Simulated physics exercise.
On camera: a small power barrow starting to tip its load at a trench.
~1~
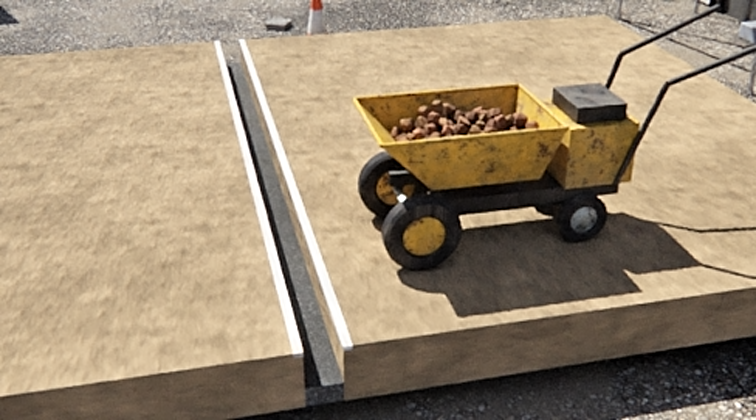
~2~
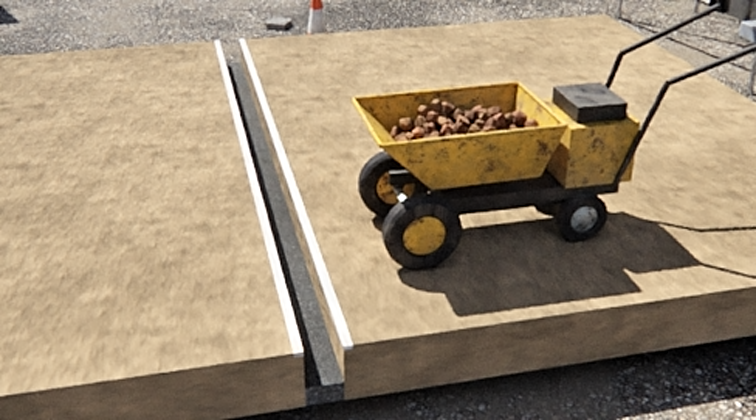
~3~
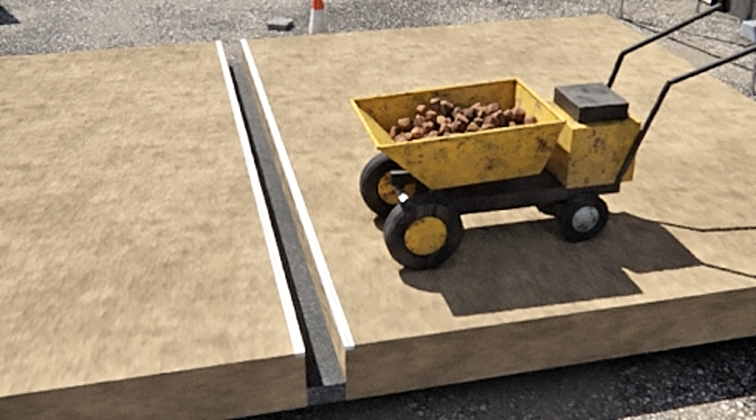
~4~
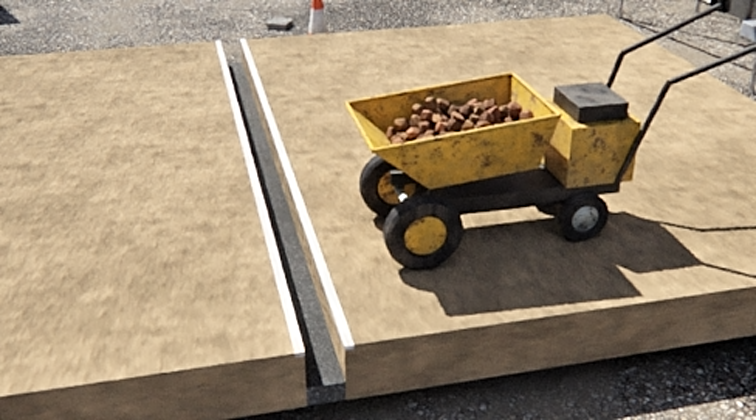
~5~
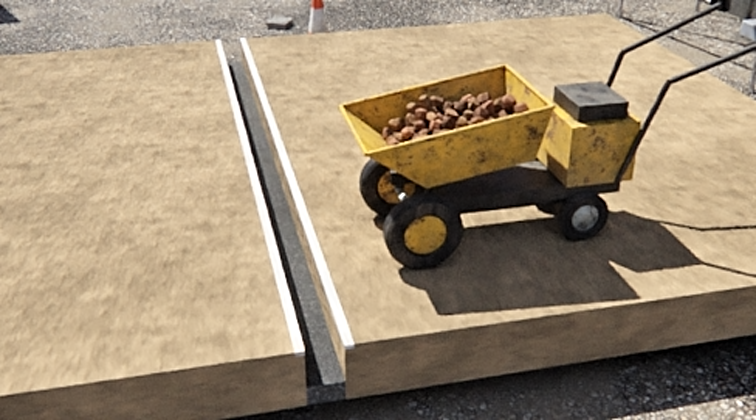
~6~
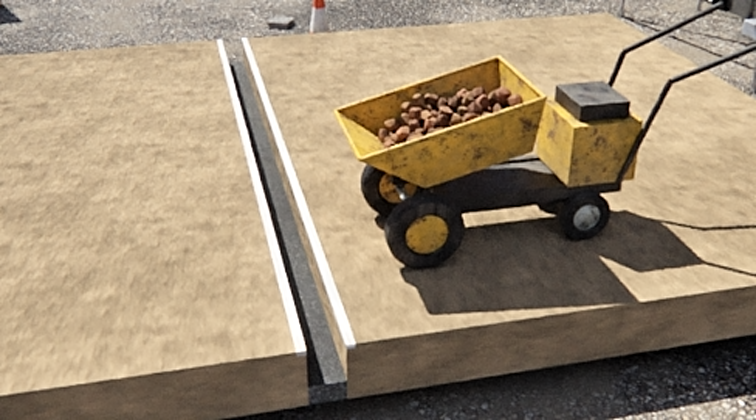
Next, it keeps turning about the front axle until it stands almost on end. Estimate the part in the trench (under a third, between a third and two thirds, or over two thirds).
The trench ends with from one third to two thirds of it.
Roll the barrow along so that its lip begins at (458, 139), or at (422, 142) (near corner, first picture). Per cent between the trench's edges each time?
Near 30 % and 60 %.
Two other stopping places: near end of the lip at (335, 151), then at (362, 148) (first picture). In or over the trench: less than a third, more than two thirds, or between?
One: Less than a third. Two: Less than a third.
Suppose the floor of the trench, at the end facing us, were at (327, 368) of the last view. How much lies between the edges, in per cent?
It comes to 40 per cent or so.
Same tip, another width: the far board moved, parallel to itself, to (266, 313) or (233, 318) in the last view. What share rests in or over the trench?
Roughly 90 per cent, and 100 per cent.
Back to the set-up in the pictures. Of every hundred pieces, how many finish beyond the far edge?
Near 40 %.
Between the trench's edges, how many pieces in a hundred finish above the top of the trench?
About 15 per cent.
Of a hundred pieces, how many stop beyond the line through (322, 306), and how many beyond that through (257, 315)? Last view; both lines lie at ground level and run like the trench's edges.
Roughly 80 per cent, and 20 per cent.
Just after the last frame, skip tipped steeply; every one in the skip.
A moment on, skip tipped right over; the larger part in the skip; about a tenth in or heaped over the trench; about a tenth beyond it; just a few falling.
Further on, skip tipped right over; about a tenth in the skip; roughly half in or heaped over the trench; roughly a third beyond it.
When it is over, skip tipped right over; just a few in the skip; roughly half in or heaped over the trench; roughly a third beyond it.
